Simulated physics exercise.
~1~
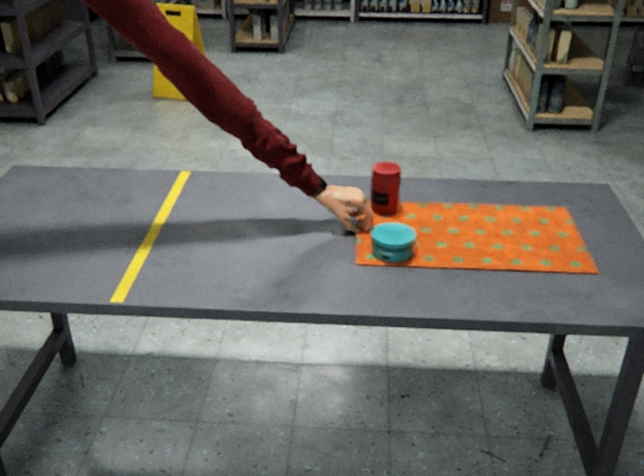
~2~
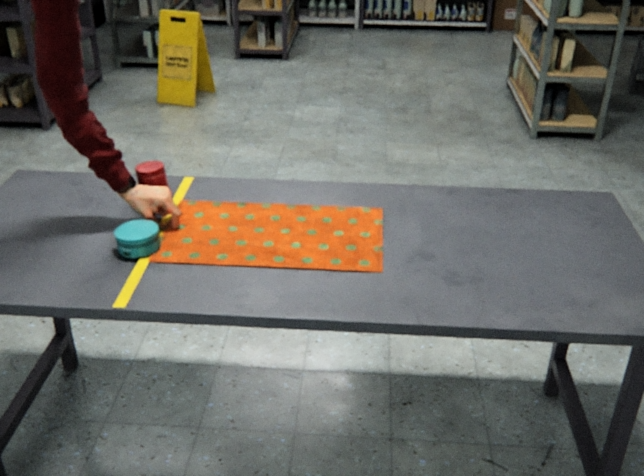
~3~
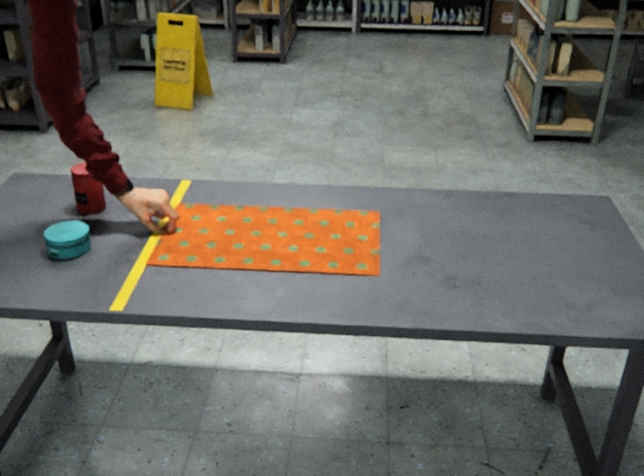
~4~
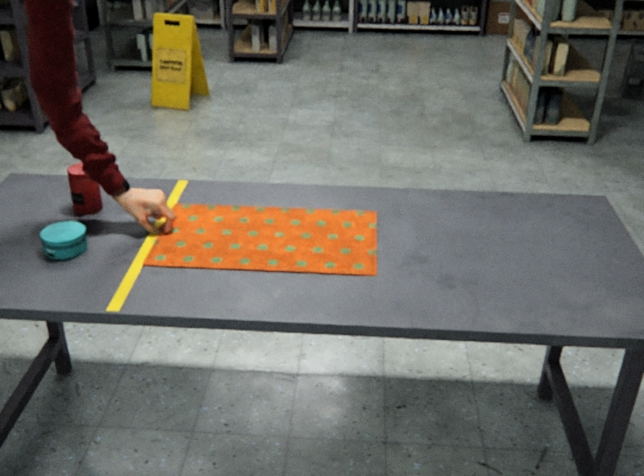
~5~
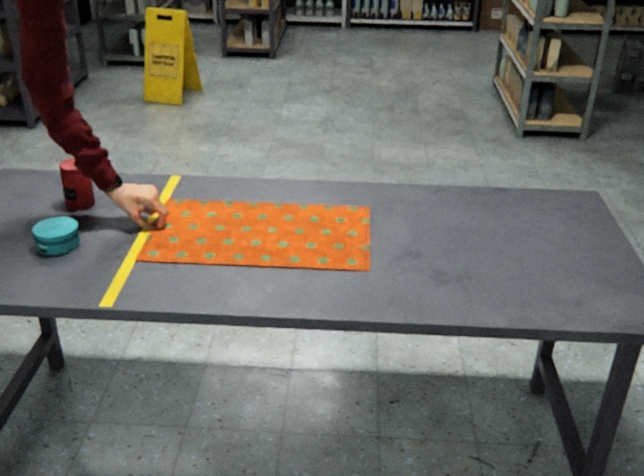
A hand pulls an orange cloth left to a tape line, and both containers slide off.
